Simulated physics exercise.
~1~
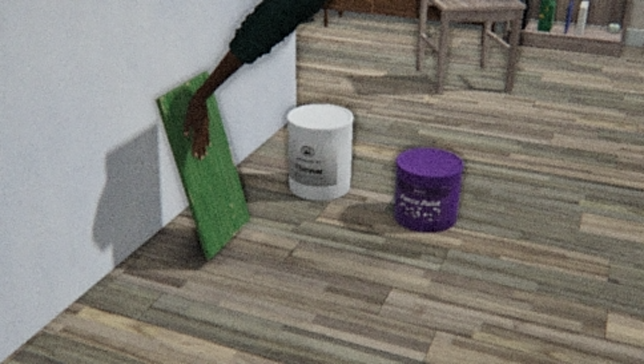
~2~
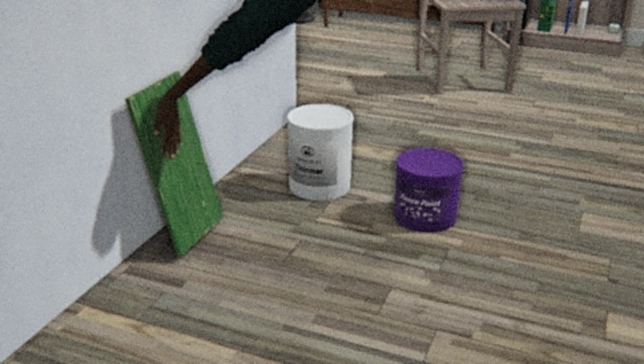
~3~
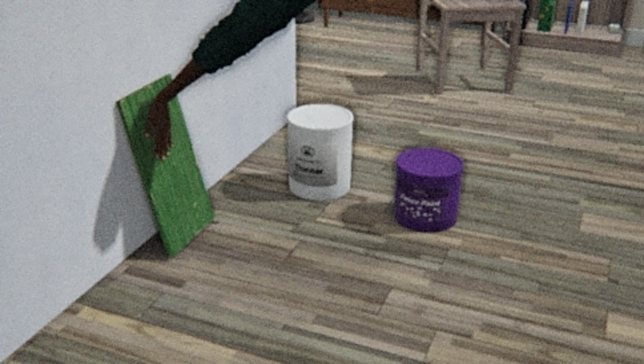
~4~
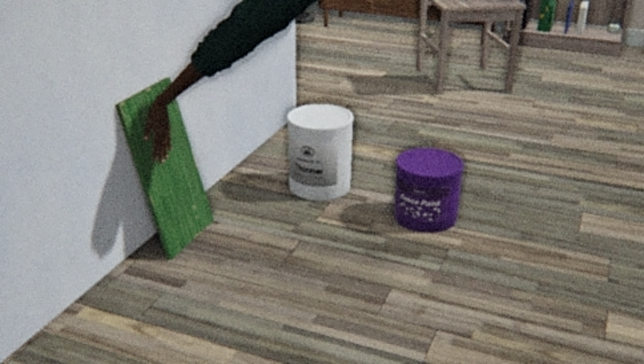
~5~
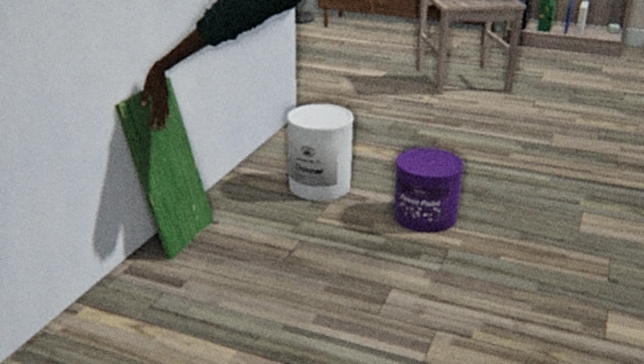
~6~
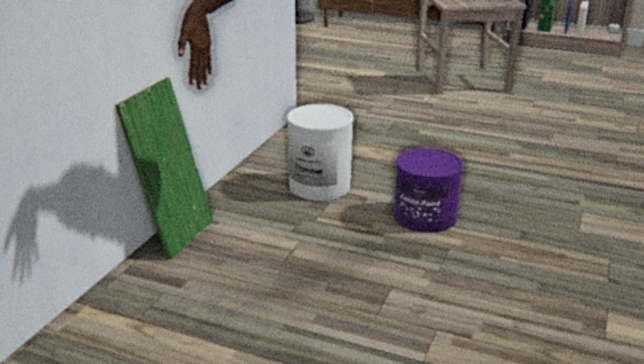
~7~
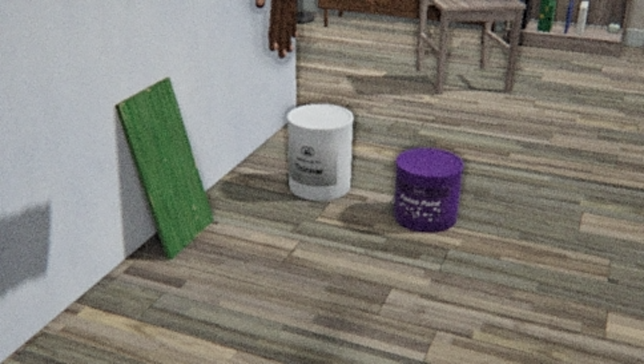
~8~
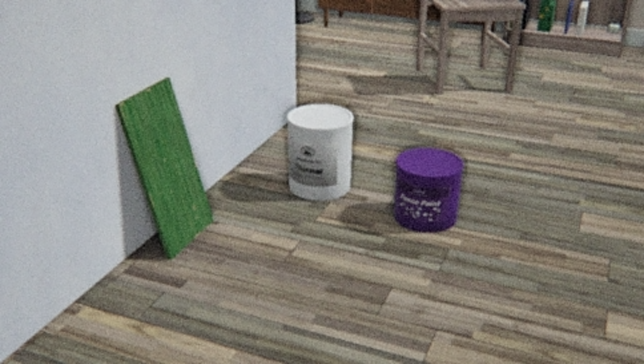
In a room with a wooden plank floor and a bare pale wall, a hand holds a green board upright at a slant, with a white pail and a purple pail standing to its right. The hand moves the board a short way left and leans it against the wall. It stays on the board briefly, shifting toward the top edge, then lets go. The arm draws back up and to the right, its shadow sliding across the wall, until it is out of view. The board stays leaning where it was left, and both pails remain in place.
